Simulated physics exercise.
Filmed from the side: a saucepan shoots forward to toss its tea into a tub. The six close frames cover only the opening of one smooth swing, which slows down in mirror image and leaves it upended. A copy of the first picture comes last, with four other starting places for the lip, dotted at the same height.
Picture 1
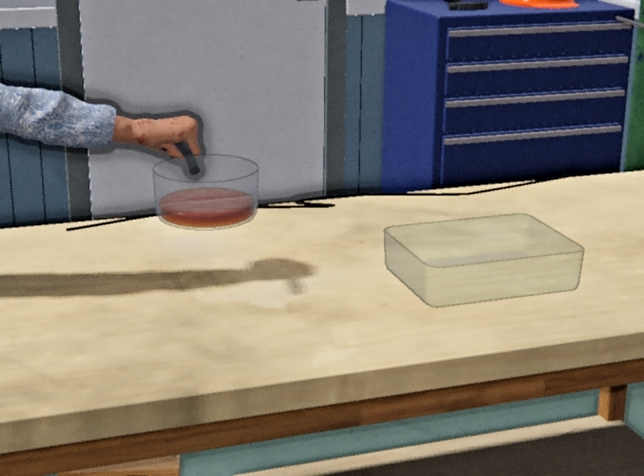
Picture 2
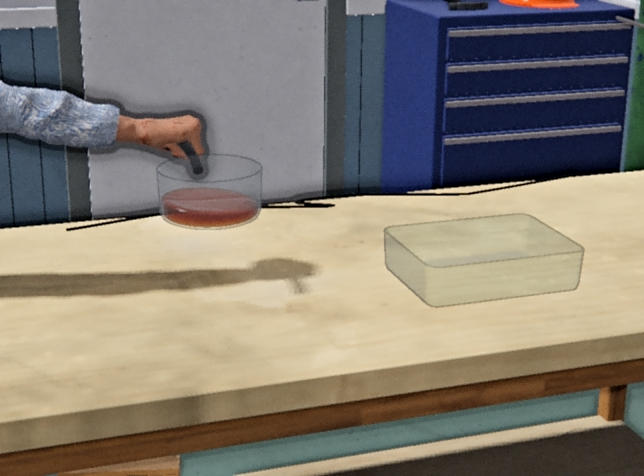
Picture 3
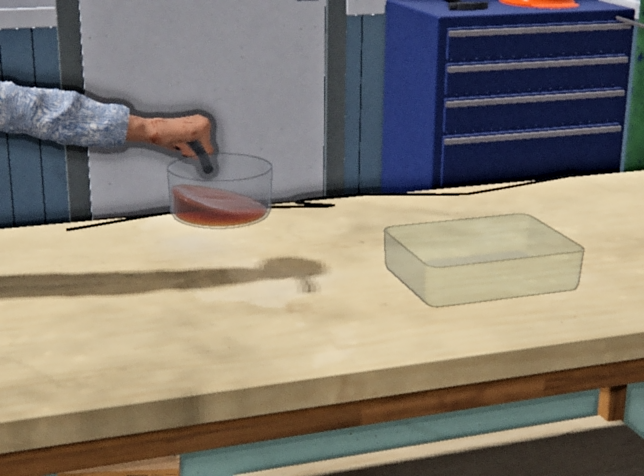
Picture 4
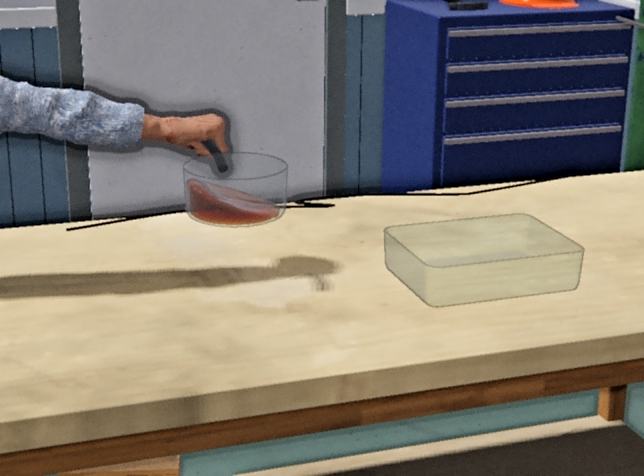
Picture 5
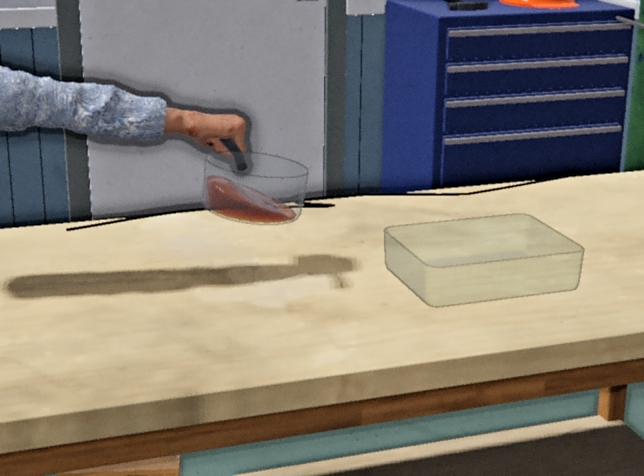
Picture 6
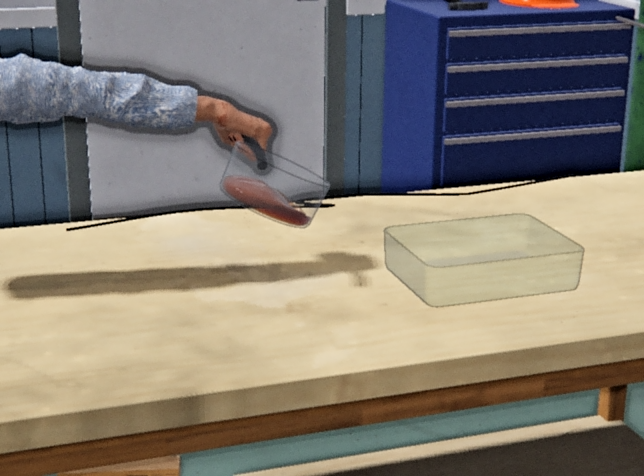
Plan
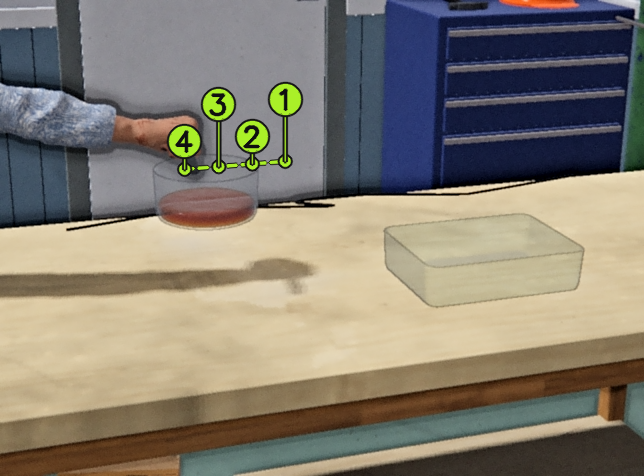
A hand in a fuzzy grey-blue sleeve grips a clear, round container of reddish-brown liquid above a pale wooden workbench, seen from the side by a still camera. An empty, translucent yellowish tub sits on the right, with a blue drawer cabinet and grey panel behind. The arm moves the container rightward, the liquid sloshes up its left side, and the container tilts toward the right.
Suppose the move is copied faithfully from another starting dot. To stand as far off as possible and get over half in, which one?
The answer is spot 1.
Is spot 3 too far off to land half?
Yes, that goes wrong.
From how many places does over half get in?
One.
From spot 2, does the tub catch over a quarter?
Yes, clearly.
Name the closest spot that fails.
That would be 2.
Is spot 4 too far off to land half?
Yes, that goes wrong.
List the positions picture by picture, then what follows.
Upright, lip at (255, 163); tub from (424, 307) to (577, 288); nothing has left yet, in the first frame.
Upright, lip at (258, 163); nothing has left yet, in the second frame.
Upright, lip at (268, 162); nothing has left yet, in the third frame.
Upright, lip at (283, 161); nothing has left yet, in the fourth frame.
Tipped about 8°, lip at (304, 166); nothing has left yet, in the fifth frame.
Tipped about 26°, lip at (325, 180); nothing has left yet, in the sixth frame.
In lime, 1 at (285, 161); 2 at (252, 164); 3 at (218, 166); 4 at (184, 169).
For spot 1, about 65 % lands in the tub, 26 % falls short and 9 % goes beside or beyond.
For spot 2, about 29 % lands in the tub, 66 % falls short and 5 % goes beside or beyond.
For spot 3, about 7 % lands in the tub, 90 % falls short and 3 % goes beside or beyond.
For spot 4, about 2 % lands in the tub, 97 % falls short.
